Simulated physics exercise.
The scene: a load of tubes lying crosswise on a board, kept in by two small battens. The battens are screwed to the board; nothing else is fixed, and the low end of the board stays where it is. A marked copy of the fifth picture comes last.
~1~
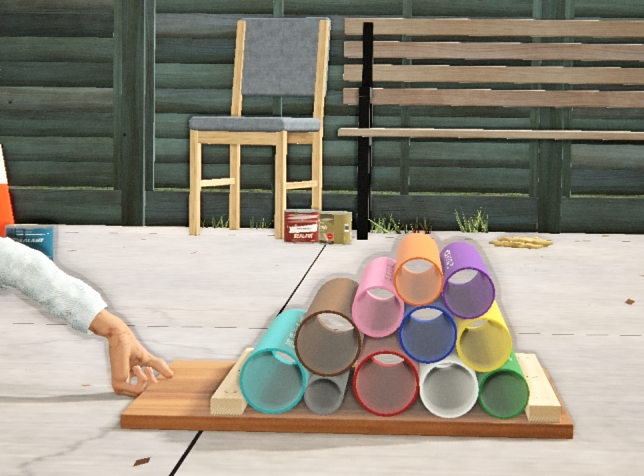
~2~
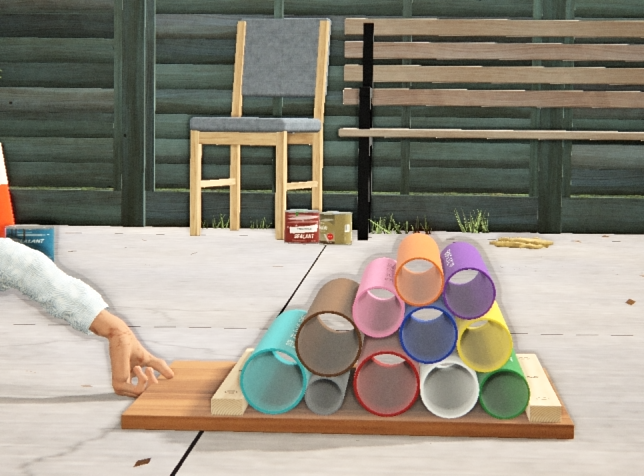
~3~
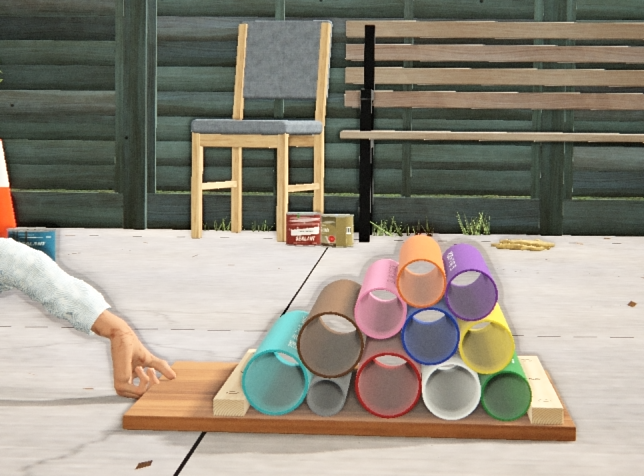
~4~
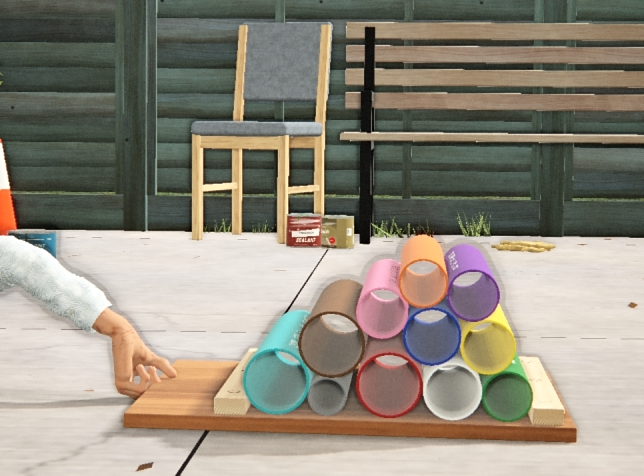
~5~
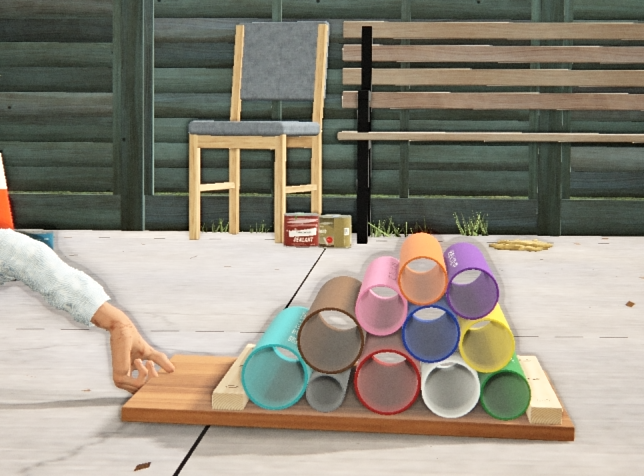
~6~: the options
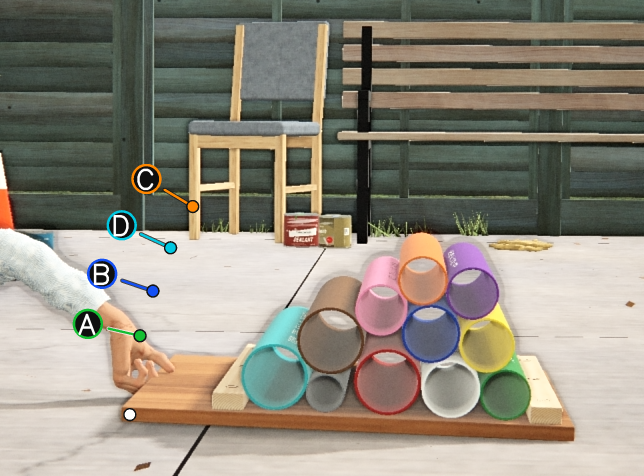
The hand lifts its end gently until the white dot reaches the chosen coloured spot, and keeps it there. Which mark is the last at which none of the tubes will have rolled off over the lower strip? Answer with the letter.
Lift it to A and no more.
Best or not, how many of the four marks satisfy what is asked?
The number is one.
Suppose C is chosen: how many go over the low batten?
With C, five.
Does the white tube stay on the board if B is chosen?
The white tube: Yes.
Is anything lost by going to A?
No.
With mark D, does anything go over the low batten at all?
Yes, at D.
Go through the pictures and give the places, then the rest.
In the first frame, brown tube (328, 344); blue tube (428, 334); yellow tube (484, 345).
In the second frame, yellow tube (485, 345); pink tube (378, 311).
In the third frame, board (354, 389); turquoise tube (275, 382); grey tube (326, 397).
In the fourth frame, board (355, 389); turquoise tube (276, 381); grey tube (327, 397).
In the fifth frame, board (353, 386); turquoise tube (275, 377); grey tube (325, 393).
On the marked copy, A at (140, 336); B at (153, 291); C at (193, 206); D at (171, 248); the white dot at (130, 415).
Following A. Soon after the start, board at 11°.
Later, board at 12°.
In the end, board at 12°, none over the low batten.
As for the rest, B five over the low batten; C five over the low batten; D five over the low batten.
